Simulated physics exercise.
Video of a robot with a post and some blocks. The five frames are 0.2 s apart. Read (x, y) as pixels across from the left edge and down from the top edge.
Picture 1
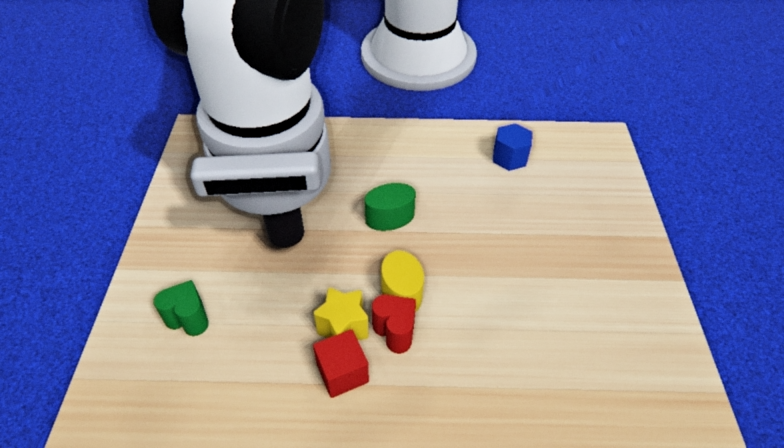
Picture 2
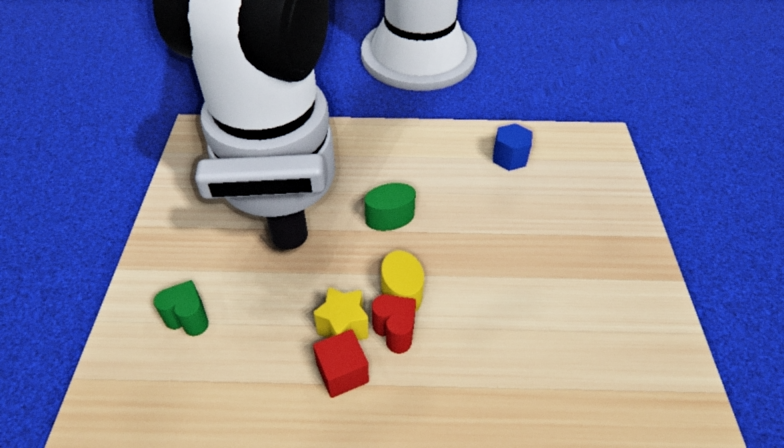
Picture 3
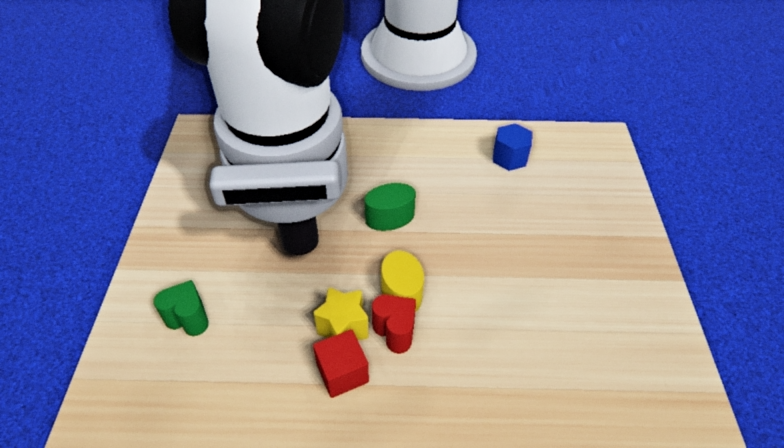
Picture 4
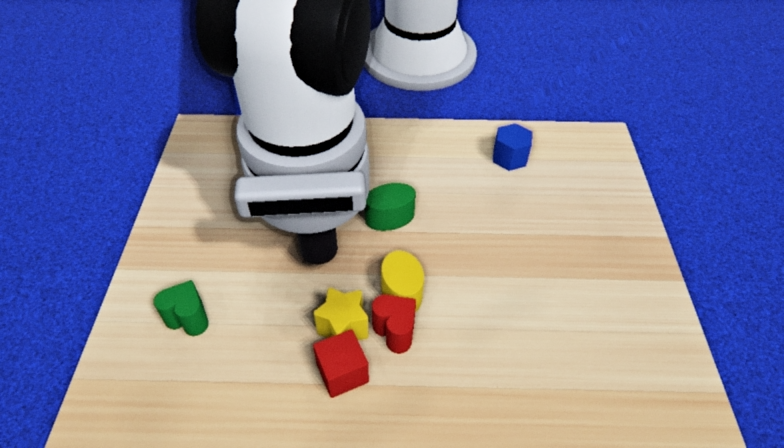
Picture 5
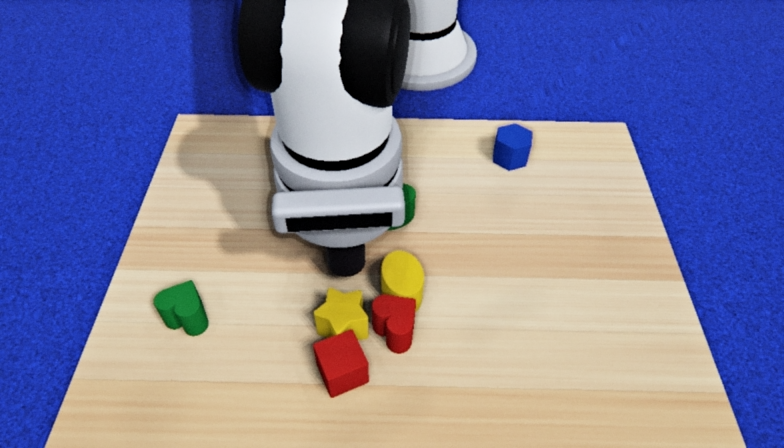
A white robot arm glides right above a wooden board while the colored blocks stay still.
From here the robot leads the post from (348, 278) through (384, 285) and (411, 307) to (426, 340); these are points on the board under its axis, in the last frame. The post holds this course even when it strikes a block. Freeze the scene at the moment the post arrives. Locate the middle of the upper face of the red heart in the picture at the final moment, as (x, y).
My estimate: (396, 340).
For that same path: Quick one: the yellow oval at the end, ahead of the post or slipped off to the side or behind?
The post moves past it.
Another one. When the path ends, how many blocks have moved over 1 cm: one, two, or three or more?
Two blocks move.
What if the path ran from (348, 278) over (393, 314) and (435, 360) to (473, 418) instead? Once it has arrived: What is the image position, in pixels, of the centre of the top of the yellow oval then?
Located at (441, 284).
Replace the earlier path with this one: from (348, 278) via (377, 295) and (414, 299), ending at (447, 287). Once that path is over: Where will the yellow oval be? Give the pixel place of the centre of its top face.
Located at (489, 280).
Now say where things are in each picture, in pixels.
In the first picture, tip of the post (286, 234), middles of tops, yellow star block (342, 308), red heart (396, 311), yellow oval (403, 272).
In the second picture, post (290, 236), nothing pushed.
In the third picture, post (301, 241), nothing pushed.
In the fourth picture, post (319, 250), nothing pushed.
In the fifth picture, post (347, 262), yellow star block (342, 308), red heart (396, 311), yellow oval (403, 272).
On the path given first. One third of the way, post (385, 270); yellow oval (424, 278).
Two thirds of the way, post (413, 292); red heart (397, 317), turned 15° clockwise; yellow oval (456, 297).
At the end, post (428, 325); yellow star block unmoved; red heart (396, 340), turned 50° clockwise; yellow oval (468, 304), turned 30° anticlockwise.
